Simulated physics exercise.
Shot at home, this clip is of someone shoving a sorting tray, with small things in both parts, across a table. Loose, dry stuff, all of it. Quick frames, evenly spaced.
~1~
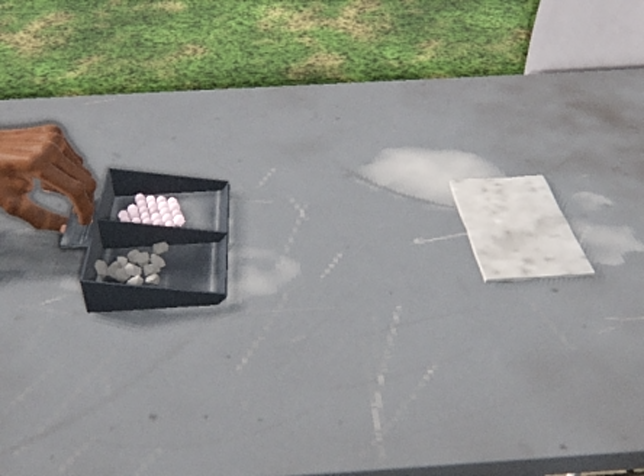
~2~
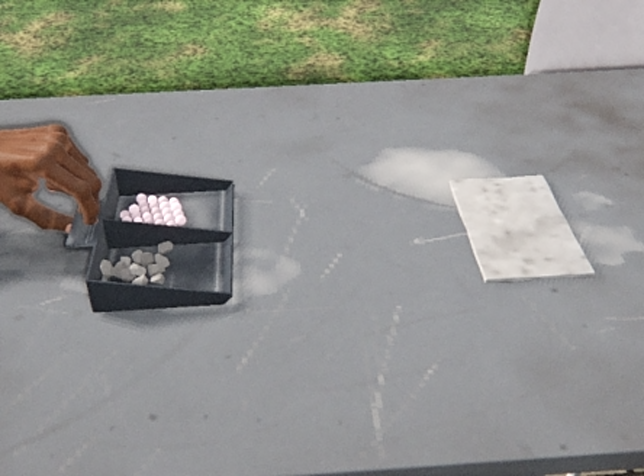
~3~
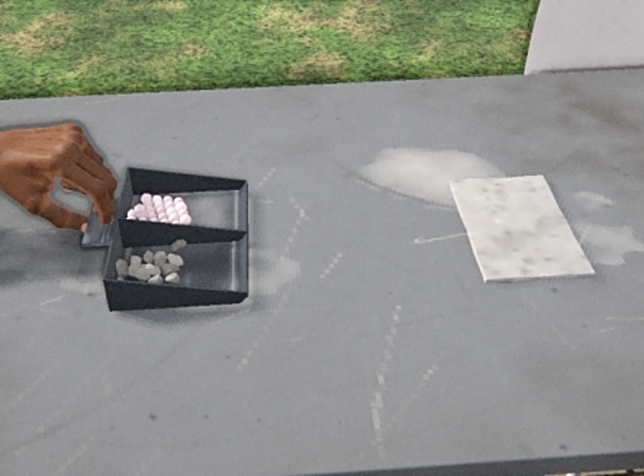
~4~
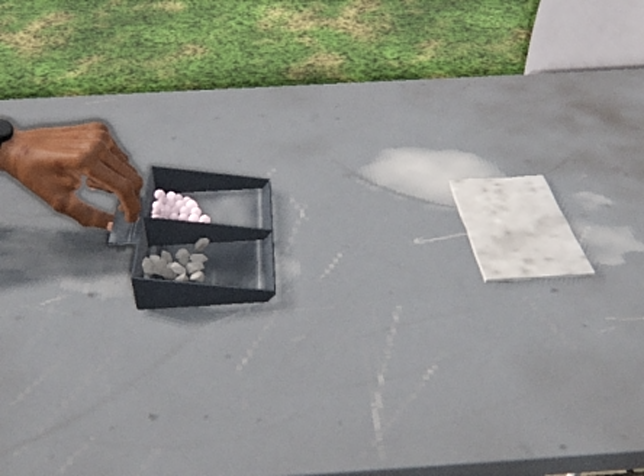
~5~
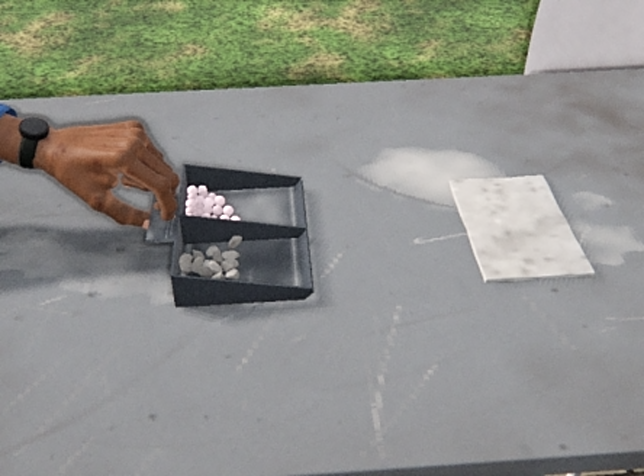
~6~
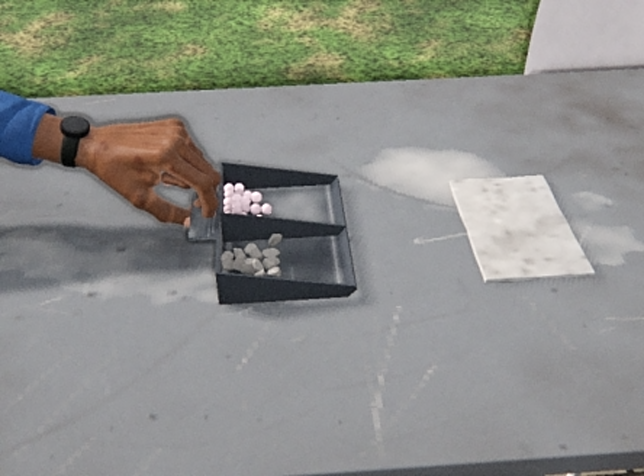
In this clip, a hand pushes a dark two-part tray to the right across a gray table, slowly at first, while the pink beads and gray stones inside shift toward its left side; a pale slab lies still at right.
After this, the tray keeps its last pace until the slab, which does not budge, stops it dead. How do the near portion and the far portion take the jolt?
Note - near portion loses nothing, far portion sheds some pieces.
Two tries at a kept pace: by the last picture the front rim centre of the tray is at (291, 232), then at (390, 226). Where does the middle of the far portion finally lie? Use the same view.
About (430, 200), then about (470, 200).
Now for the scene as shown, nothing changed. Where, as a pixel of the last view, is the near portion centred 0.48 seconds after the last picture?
At about (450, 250).
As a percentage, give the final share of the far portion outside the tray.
It works out to around 30 in a hundred.
Then, 0.09 s later than the last frame, tray still sliding, front rim near (409, 225); near portion all inside; far portion all inside.
Then, 0.27 s later than the last frame, tray stopped at the slab; near portion all inside, moved towards the front rim; far portion all inside, moved towards the front rim.
Then, 0.48 s later than the last frame, tray stopped at the slab; near portion all inside, moved towards the front rim; far portion roughly a third out of the tray.
When it is over, tray stopped at the slab; near portion all inside, moved towards the front rim; far portion roughly a third out of the tray.
